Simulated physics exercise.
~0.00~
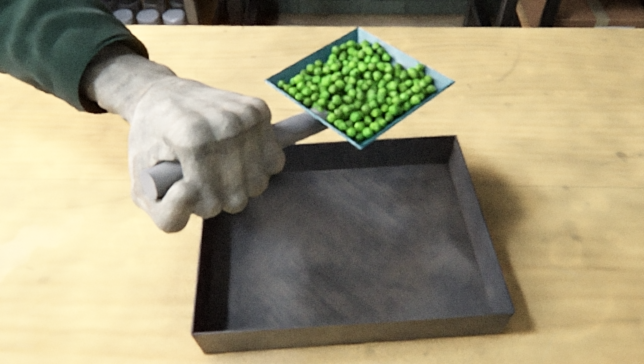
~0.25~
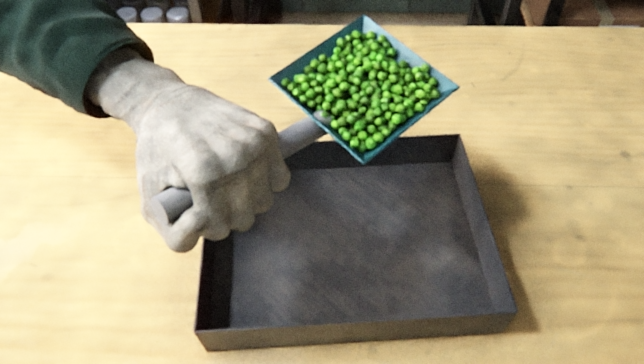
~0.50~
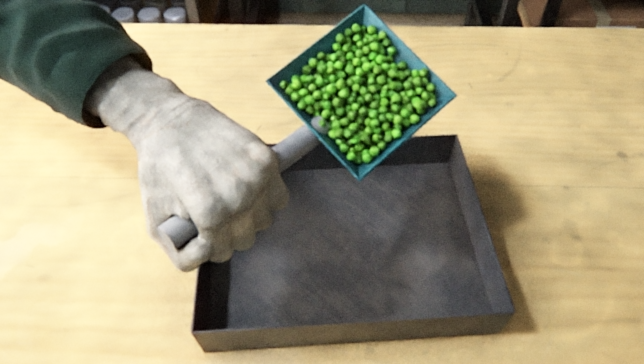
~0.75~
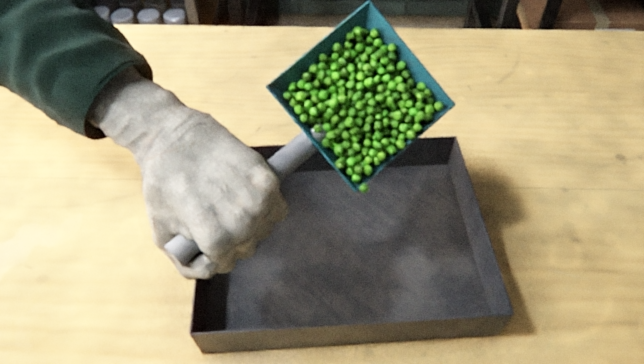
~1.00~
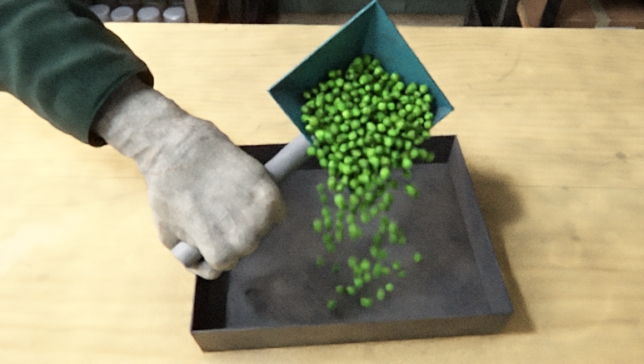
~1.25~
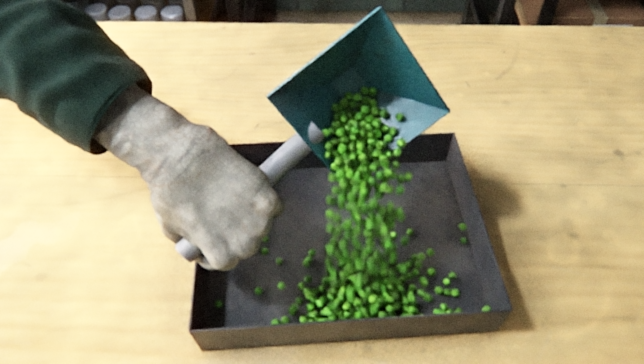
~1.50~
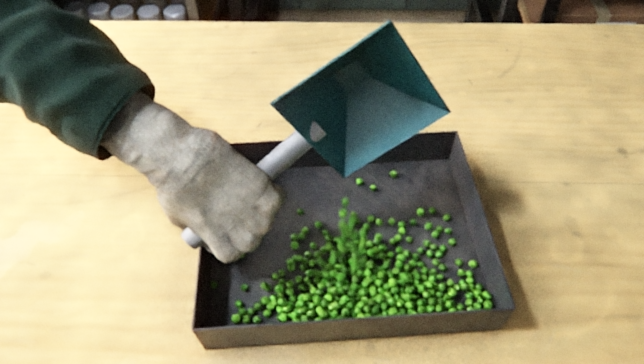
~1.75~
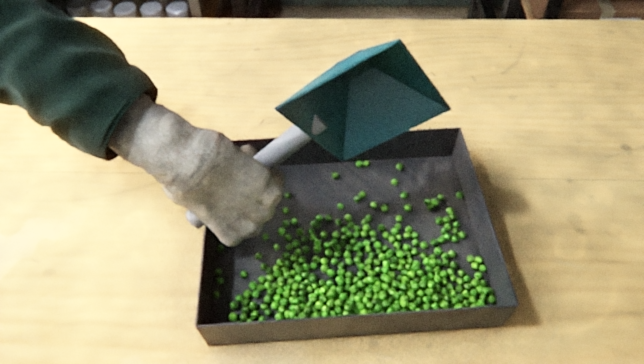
A gloved-looking hand tipped a teal scoop full of green peas over a dark tray on a wooden table, and the peas poured down in a stream until the scoop was empty and they lay scattered across the tray.
